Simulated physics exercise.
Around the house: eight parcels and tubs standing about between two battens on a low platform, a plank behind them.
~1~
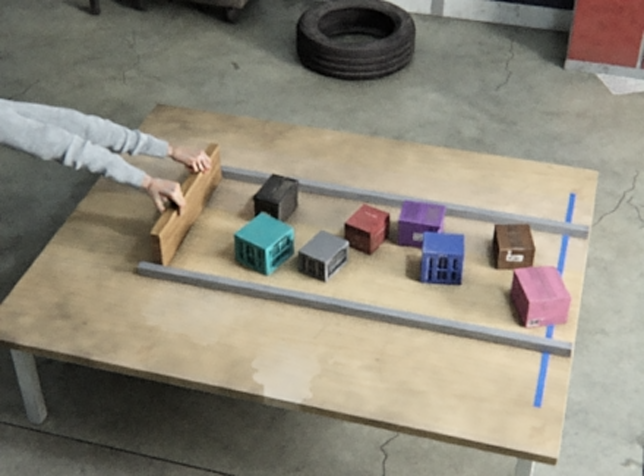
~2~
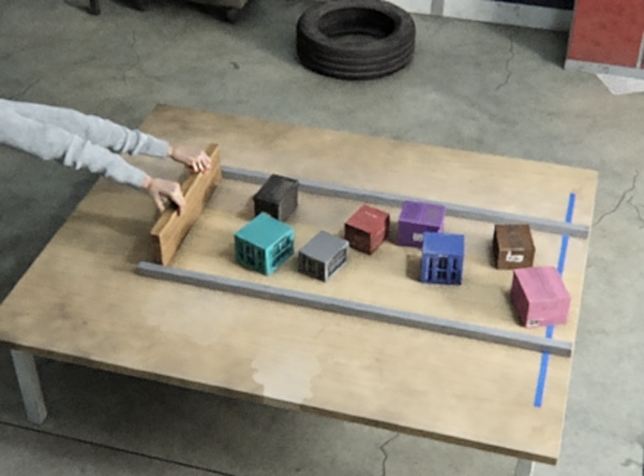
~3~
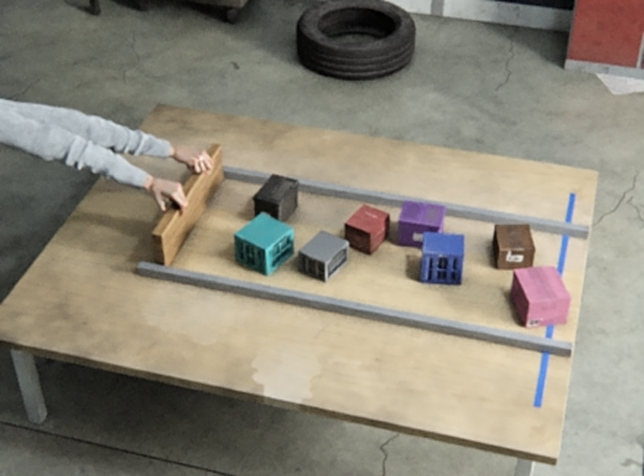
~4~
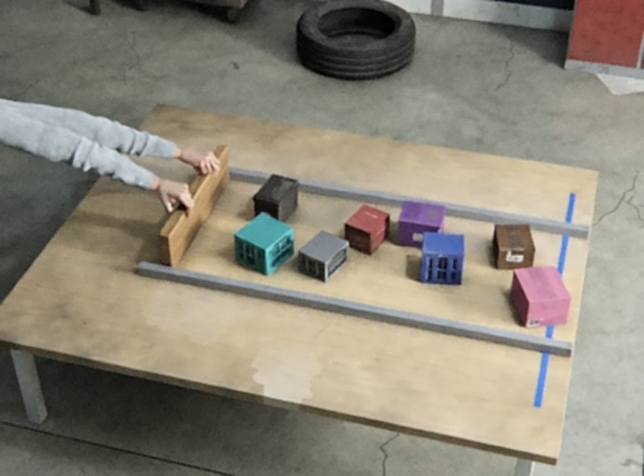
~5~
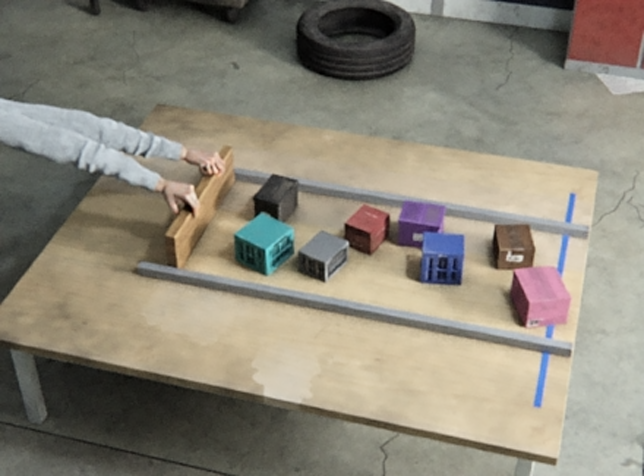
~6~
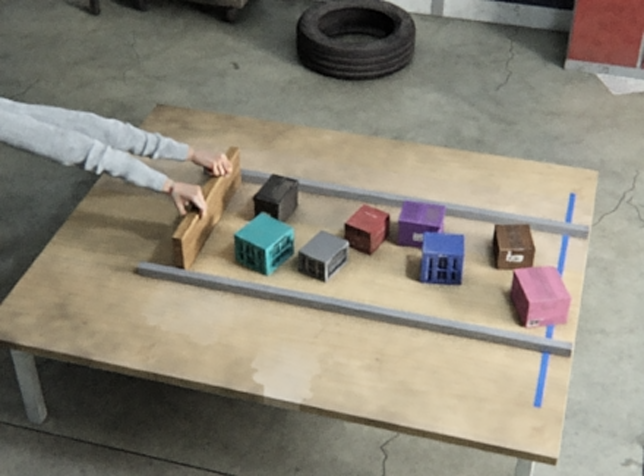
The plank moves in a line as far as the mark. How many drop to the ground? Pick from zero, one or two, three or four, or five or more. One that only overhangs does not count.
Outcome: The number that fall off is five or more.
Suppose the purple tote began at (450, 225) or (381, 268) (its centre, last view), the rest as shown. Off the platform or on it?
The purple tote drops off; drops off.
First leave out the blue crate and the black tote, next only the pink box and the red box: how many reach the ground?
Fallen: 4, and 4 in the other try.
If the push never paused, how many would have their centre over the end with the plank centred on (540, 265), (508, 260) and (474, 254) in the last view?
Past the end: 6, 4 and 2.
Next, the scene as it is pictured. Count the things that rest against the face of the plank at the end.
The number is 2.
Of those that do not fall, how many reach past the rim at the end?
The number is 2.
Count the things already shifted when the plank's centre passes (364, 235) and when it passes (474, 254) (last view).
First 6, then 8.
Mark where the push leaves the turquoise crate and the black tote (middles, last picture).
The turquoise crate stops around (578, 297); the black tote around (579, 253).
Soon after, none off yet; pink box at rest near (540, 296); brown parcel at rest near (513, 247); blue crate at rest near (442, 259).
In the end, the number that fall off is five or more; gone, grey crate, red box, purple tote, blue crate, brown parcel and pink box.
